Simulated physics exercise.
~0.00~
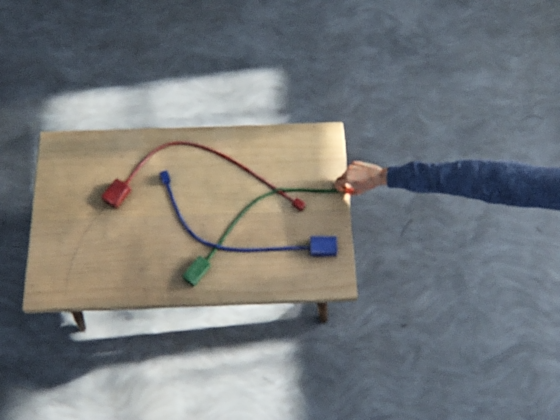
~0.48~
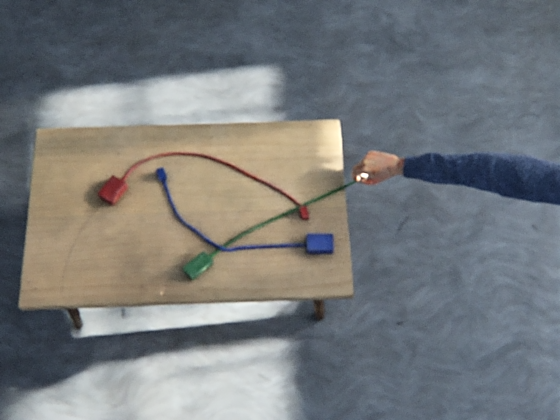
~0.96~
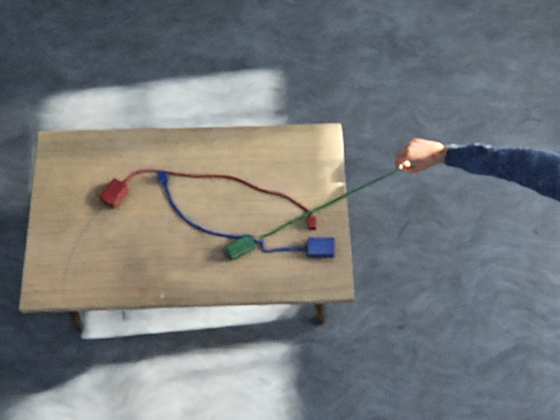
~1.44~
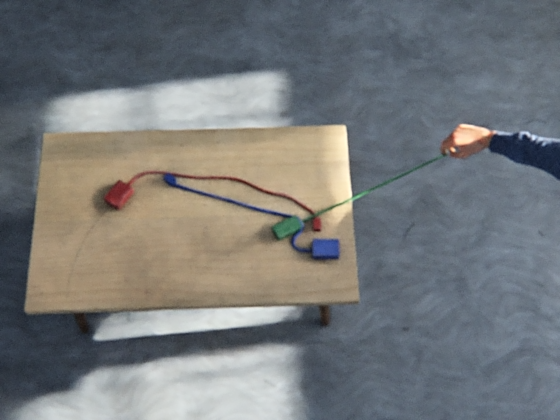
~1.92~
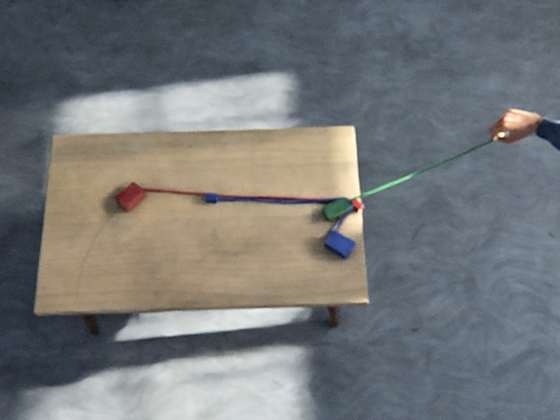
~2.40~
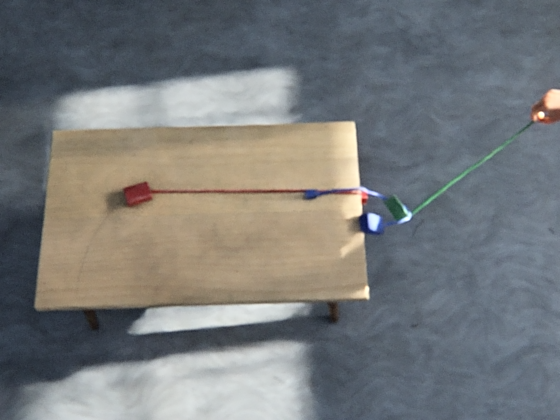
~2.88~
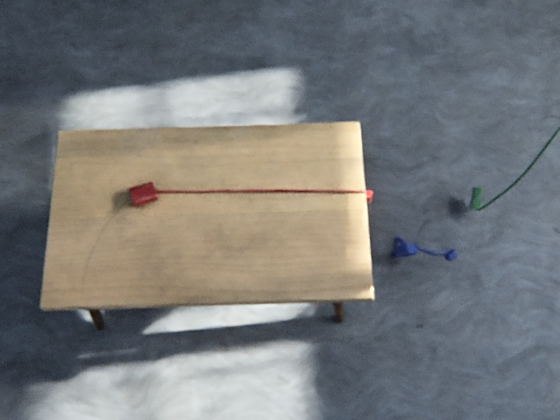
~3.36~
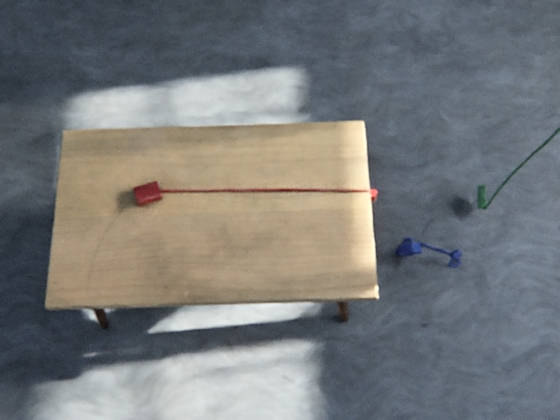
A hand pulling a green lead rightward off a wooden table, dragging the blue lead over the edge while the red stays stretched across.
